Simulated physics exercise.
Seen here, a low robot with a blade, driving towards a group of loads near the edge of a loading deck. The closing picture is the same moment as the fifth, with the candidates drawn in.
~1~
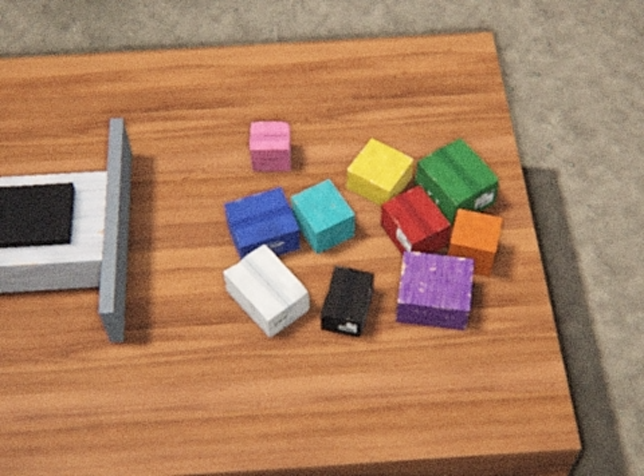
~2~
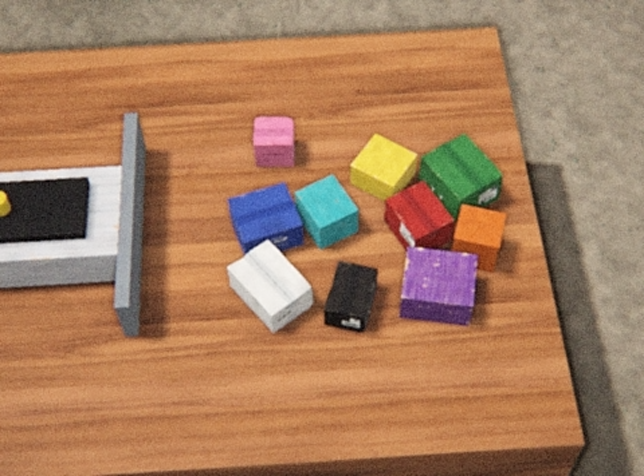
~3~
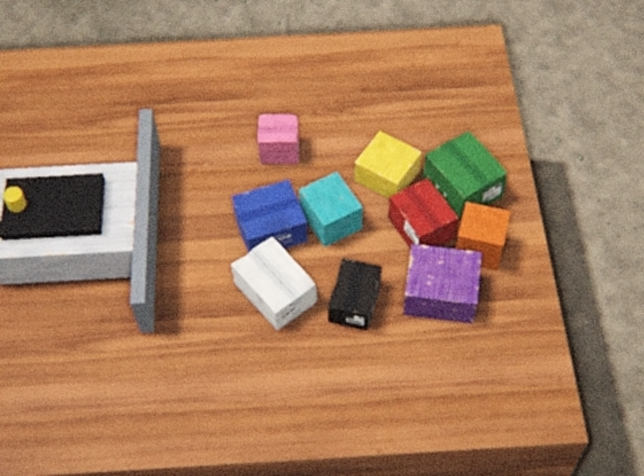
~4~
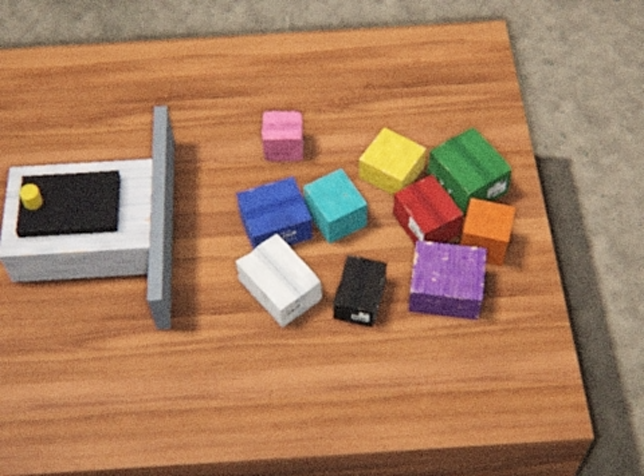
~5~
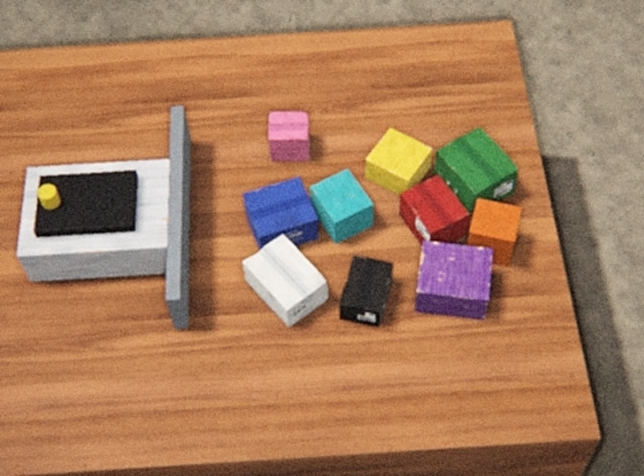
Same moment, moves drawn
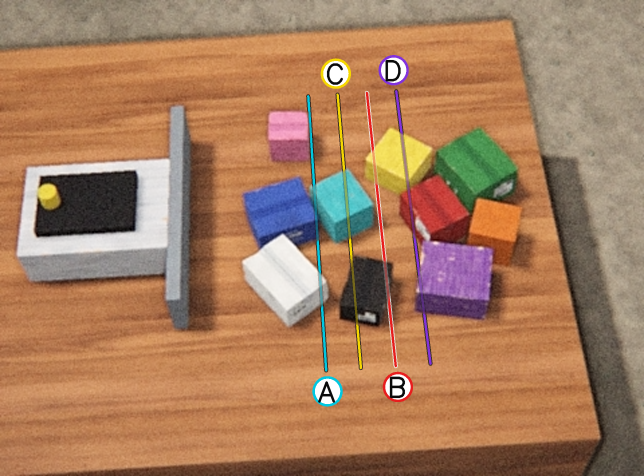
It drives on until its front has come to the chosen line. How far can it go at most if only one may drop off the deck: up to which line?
At D, and not beyond.
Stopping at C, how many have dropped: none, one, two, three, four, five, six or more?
In all, none.
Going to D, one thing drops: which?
It is the orange crate.
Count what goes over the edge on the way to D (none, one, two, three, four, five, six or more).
One.
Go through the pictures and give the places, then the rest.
The first picture shows black parcel (347, 302); turquoise crate (323, 217); white parcel (267, 291).
The second picture shows robot (45, 209); yellow crate (384, 169).
The third picture shows robot (61, 205); blue box (270, 219).
The fourth picture shows robot (77, 202); orange crate (487, 232).
The fifth picture shows robot (94, 202); pink box (289, 137); black parcel (366, 292); turquoise crate (341, 206).
On the marked copy, A at (316, 222); B at (380, 218); C at (348, 220); D at (412, 216).
With D. Early on, robot (180, 196); white parcel (309, 284); turquoise crate (353, 207).
Further on, robot (265, 191); orange crate (530, 233); green box (492, 167).
At the end, robot (327, 187); orange crate over the edge; red parcel (544, 220); one fallen.
As for the rest, A is within the limit but short; B is within the limit but short; C is within the limit but short.
